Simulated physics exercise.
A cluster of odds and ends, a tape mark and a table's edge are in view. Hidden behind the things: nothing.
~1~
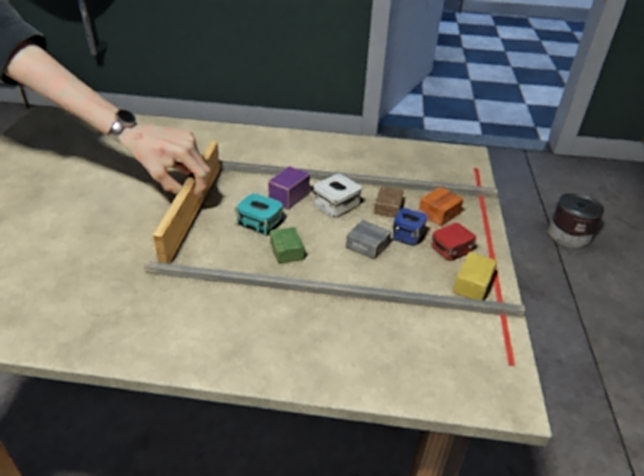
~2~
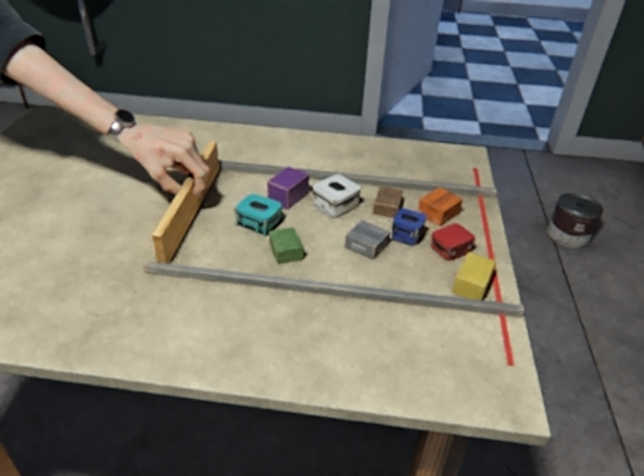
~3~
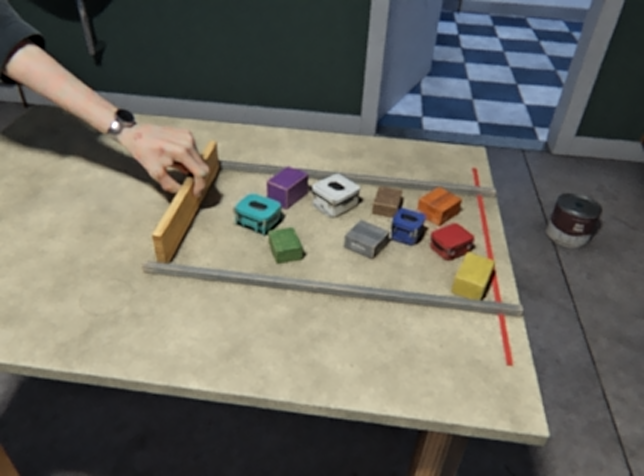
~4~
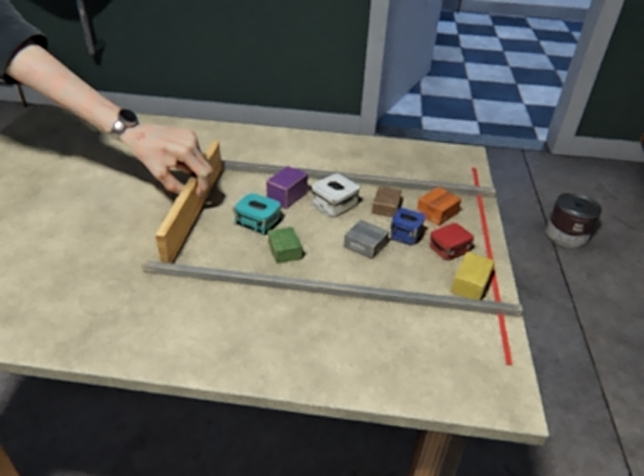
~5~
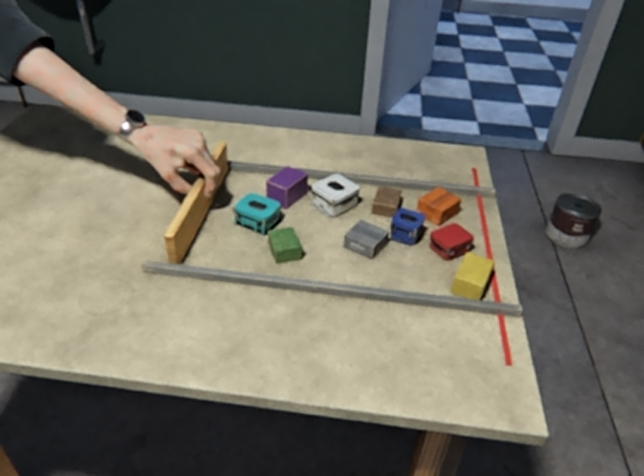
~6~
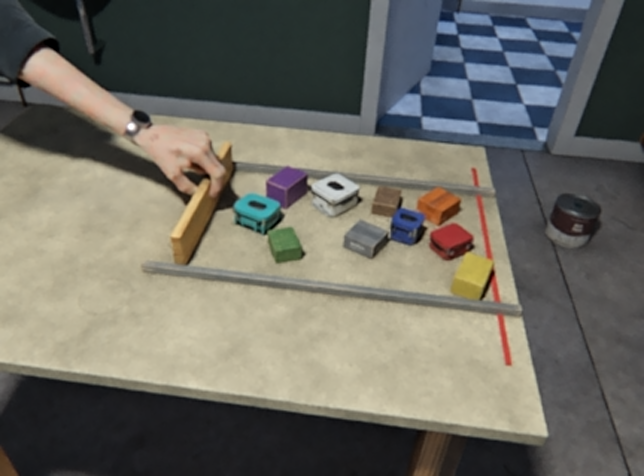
On a table, a hand slides an upright board slightly right toward scattered, unmoving colourful objects.
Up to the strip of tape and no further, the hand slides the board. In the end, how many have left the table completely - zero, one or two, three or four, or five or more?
After the sweep, the pieces gone from the top come to five or more, as it turns out.
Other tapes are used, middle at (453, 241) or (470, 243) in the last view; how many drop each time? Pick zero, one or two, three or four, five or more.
Three to four, then at least five.
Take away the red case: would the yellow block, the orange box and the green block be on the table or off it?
Yellow block - gone, orange box - gone, green block - safe.
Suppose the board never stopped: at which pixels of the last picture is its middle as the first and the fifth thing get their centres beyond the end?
At (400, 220) for the first, at (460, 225) for the fifth.
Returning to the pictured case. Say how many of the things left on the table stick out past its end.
That'd be 3.
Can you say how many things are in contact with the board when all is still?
3.
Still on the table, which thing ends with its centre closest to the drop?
It's the turquoise case that ends nearest.
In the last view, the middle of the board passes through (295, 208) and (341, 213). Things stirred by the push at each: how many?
Counts: 5 and 7.
Soon after, none off yet; yellow block at rest near (473, 276); red case at rest near (450, 243); orange box at rest near (438, 206).
After that, none off yet; yellow block at rest near (473, 276); red case displaced about its own width near (474, 247); orange box displaced well along near (502, 212).
In the end, the number that fall off is five or more; gone, white case, grey box, brown block, blue case, orange box, red case and yellow block.
